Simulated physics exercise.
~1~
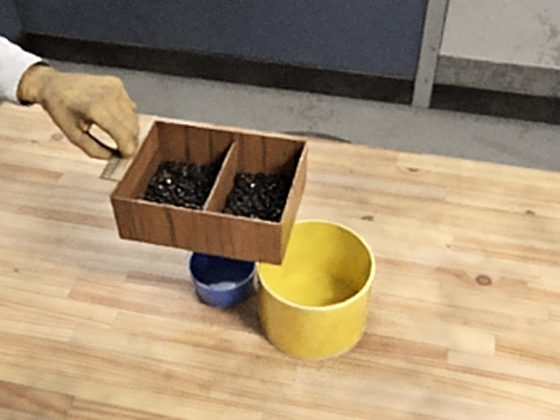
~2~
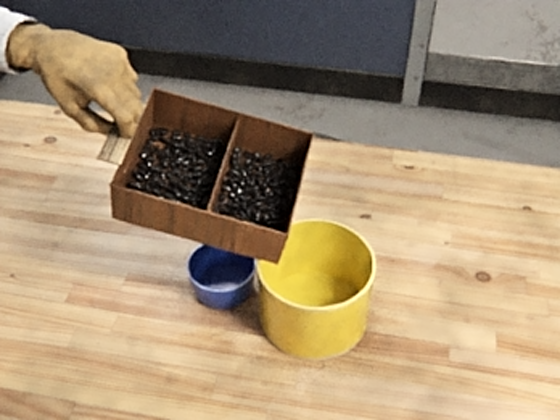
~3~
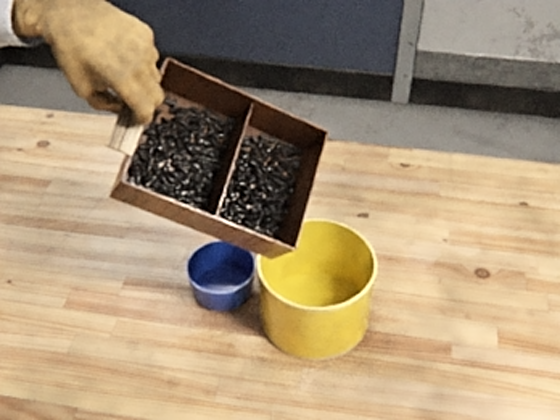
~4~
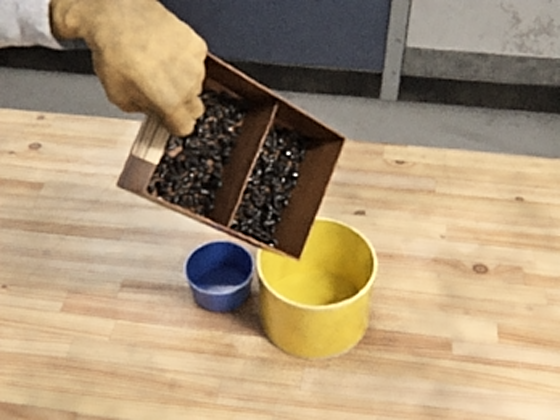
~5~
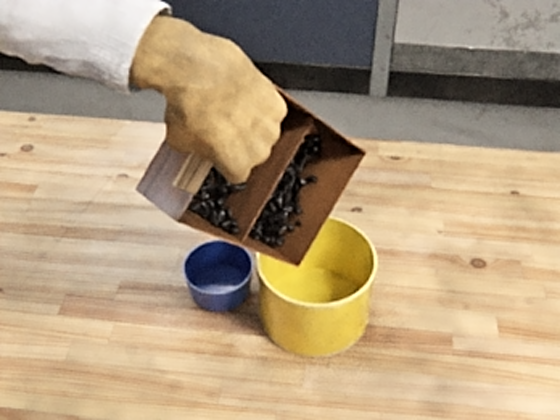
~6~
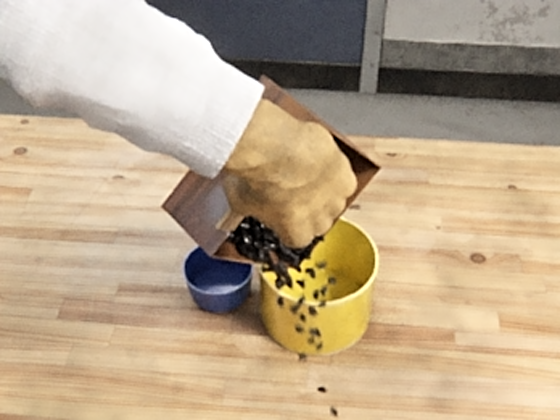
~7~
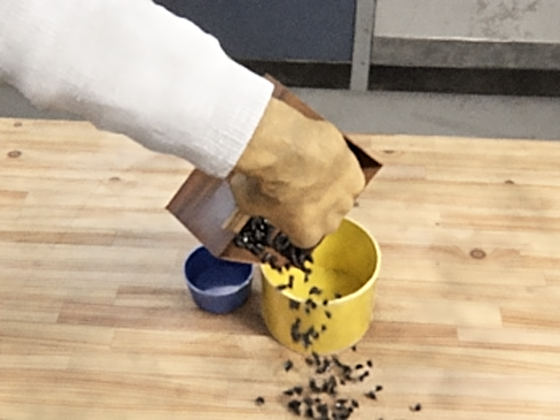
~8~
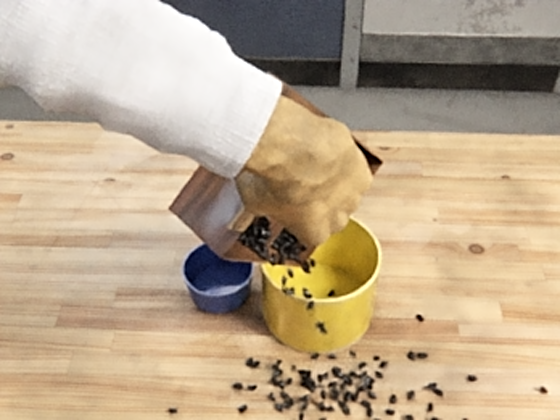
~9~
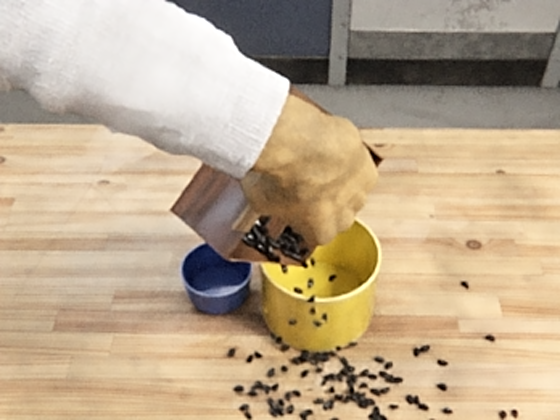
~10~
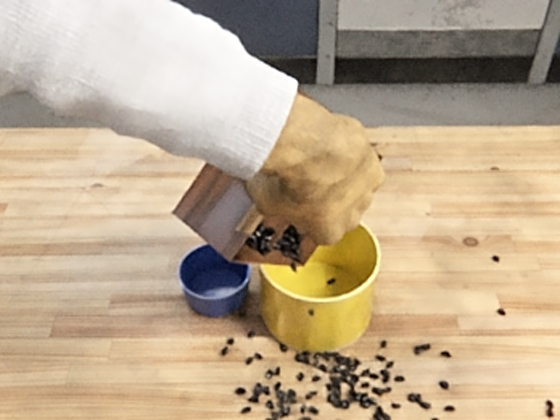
The clip shows a gloved hand tilting a divided brown box of black beans above a yellow pot and a blue dish on a wooden table. Beans spill down in front of the pot and scatter across the tabletop, while some remain in the tipped box.
